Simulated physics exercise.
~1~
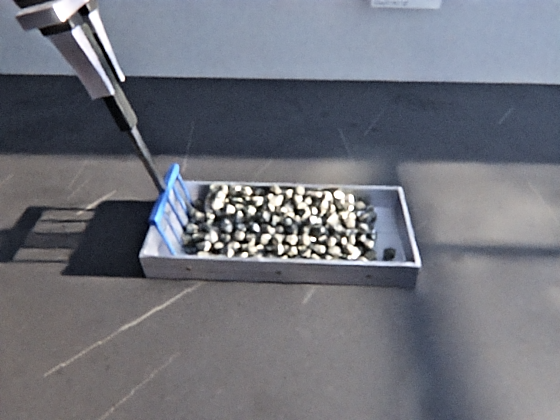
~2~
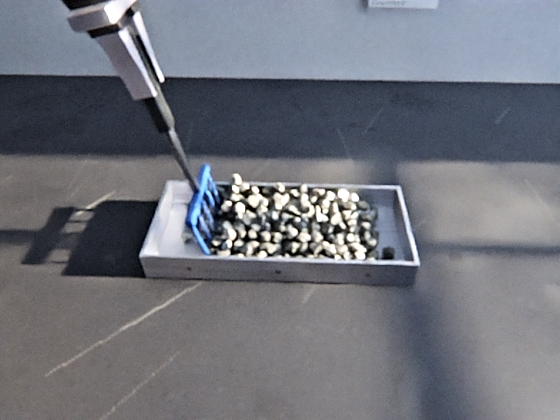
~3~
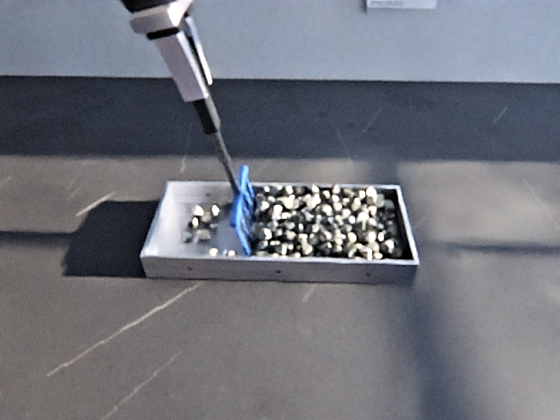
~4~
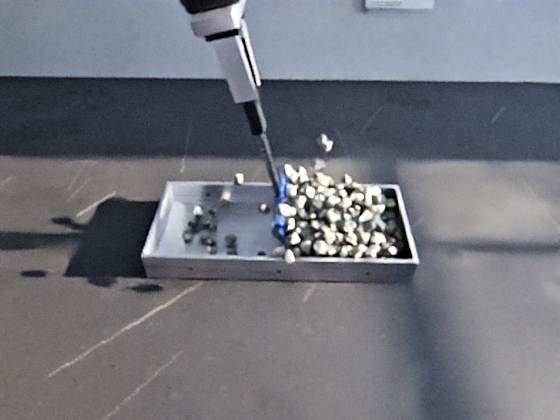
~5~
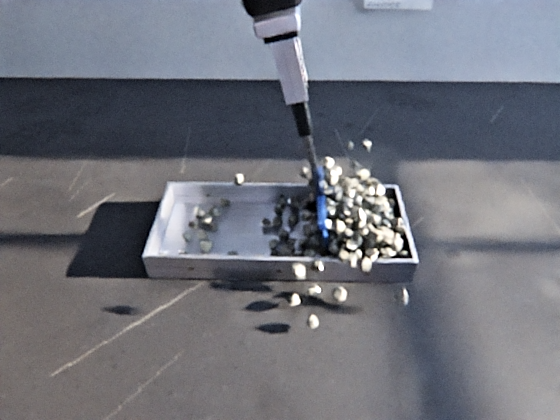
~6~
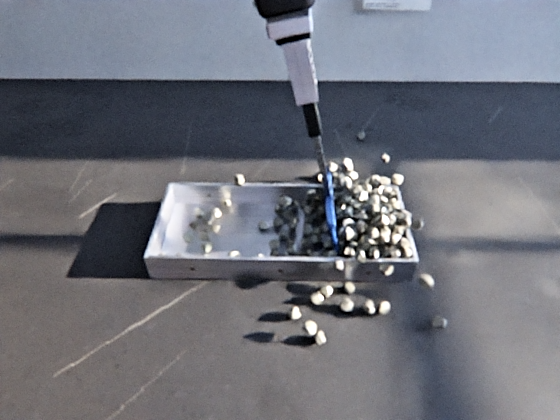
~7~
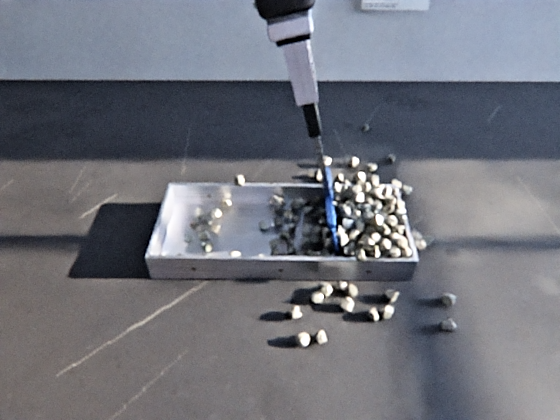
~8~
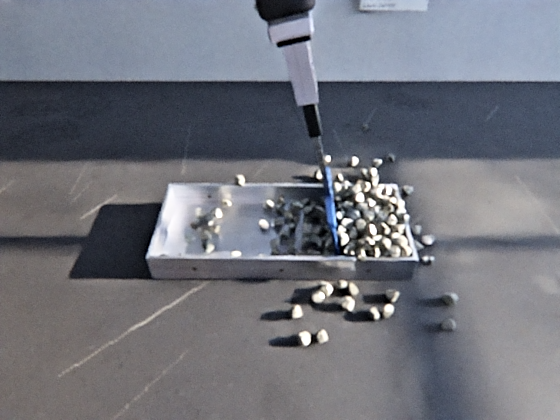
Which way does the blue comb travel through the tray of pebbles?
The comb moves to the right, starting near the left end of the tray and stopping short of the right wall.
